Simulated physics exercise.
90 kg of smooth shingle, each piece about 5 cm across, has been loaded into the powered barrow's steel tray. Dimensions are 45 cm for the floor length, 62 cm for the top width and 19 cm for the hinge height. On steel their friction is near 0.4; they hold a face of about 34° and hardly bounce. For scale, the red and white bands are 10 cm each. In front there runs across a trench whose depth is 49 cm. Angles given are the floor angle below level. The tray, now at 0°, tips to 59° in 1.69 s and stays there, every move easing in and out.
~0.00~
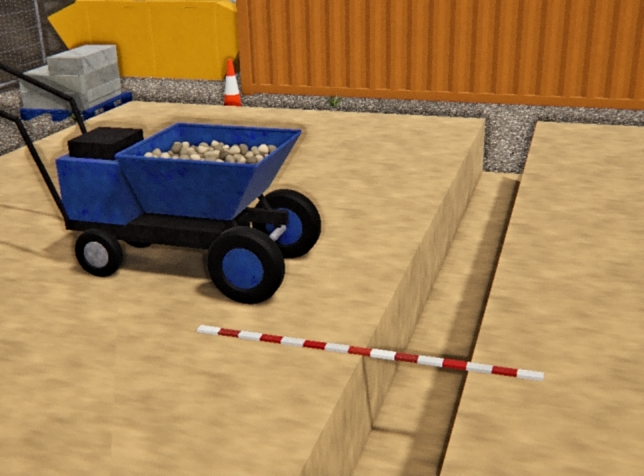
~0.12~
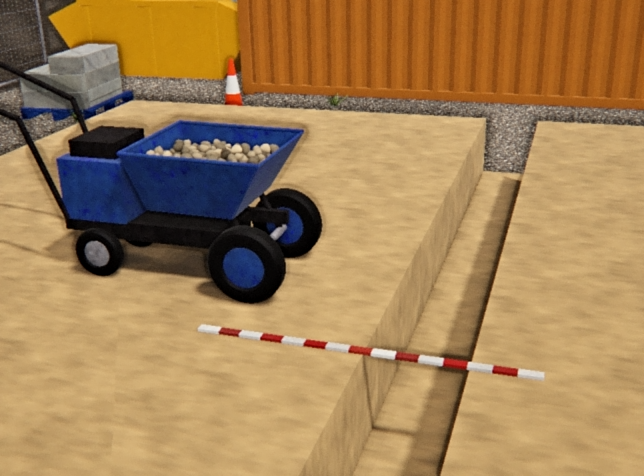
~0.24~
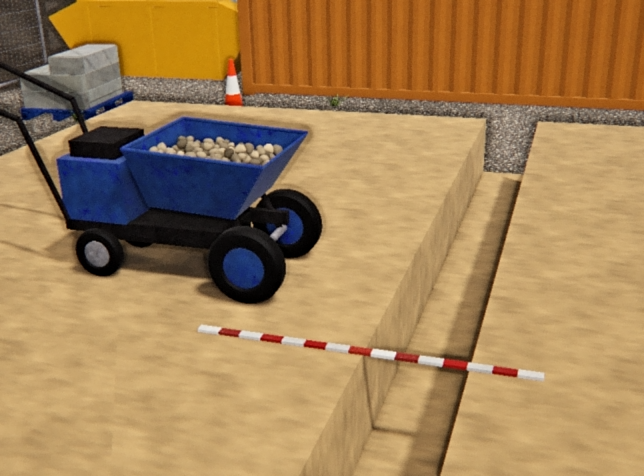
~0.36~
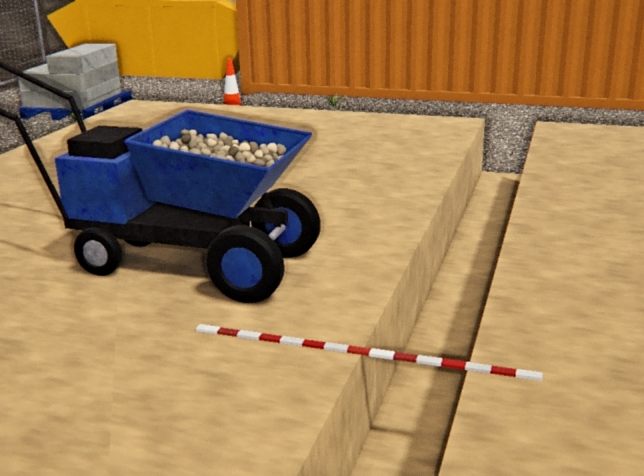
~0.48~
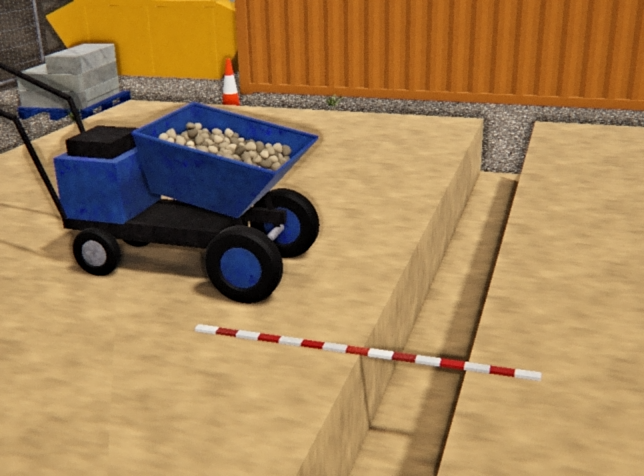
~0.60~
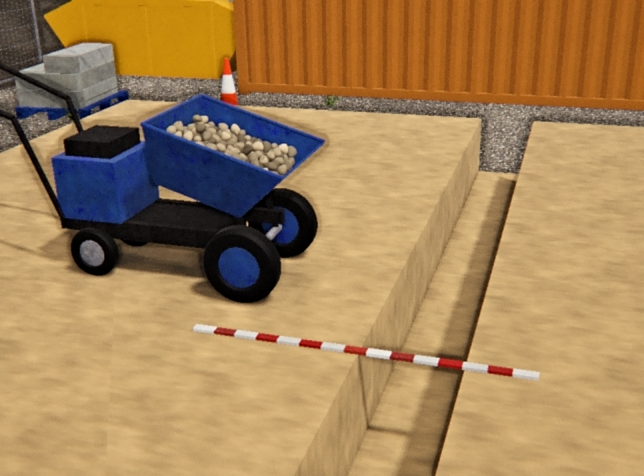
A blue powered barrow stands by a trench as its stone-filled tray gradually tilts forward.
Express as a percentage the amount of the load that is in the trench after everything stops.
The amount is close to 36 per cent of the load.
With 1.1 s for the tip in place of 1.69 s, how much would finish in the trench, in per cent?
Roughly 40% would finish there.
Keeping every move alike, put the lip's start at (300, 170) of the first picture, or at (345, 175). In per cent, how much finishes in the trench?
Roughly 55 in a hundred, then 45 in a hundred.
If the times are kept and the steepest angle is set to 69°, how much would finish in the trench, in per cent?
Roughly 85 percent.
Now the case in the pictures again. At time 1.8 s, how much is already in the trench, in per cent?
Some 5 per cent.
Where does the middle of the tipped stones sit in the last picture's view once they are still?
In the last view, about (425, 376).
After 1.3 s the floor is at 50°; 100 % in the tray; the foremost stones are at (334, 203).
After 1.8 s the floor is at 59°; 85 % in the tray, 10 % short of the trench, 5 % in the trench; the foremost stones are at (427, 340).
After 2.1 s the floor is at 59°; 66 % in the tray, 14 % short of the trench, 20 % in the trench; the foremost stones are at (473, 381).
After 4.1 s the floor is at 59°; 48 % in the tray, 16 % short of the trench, 36 % in the trench; the foremost stones are at (475, 380).
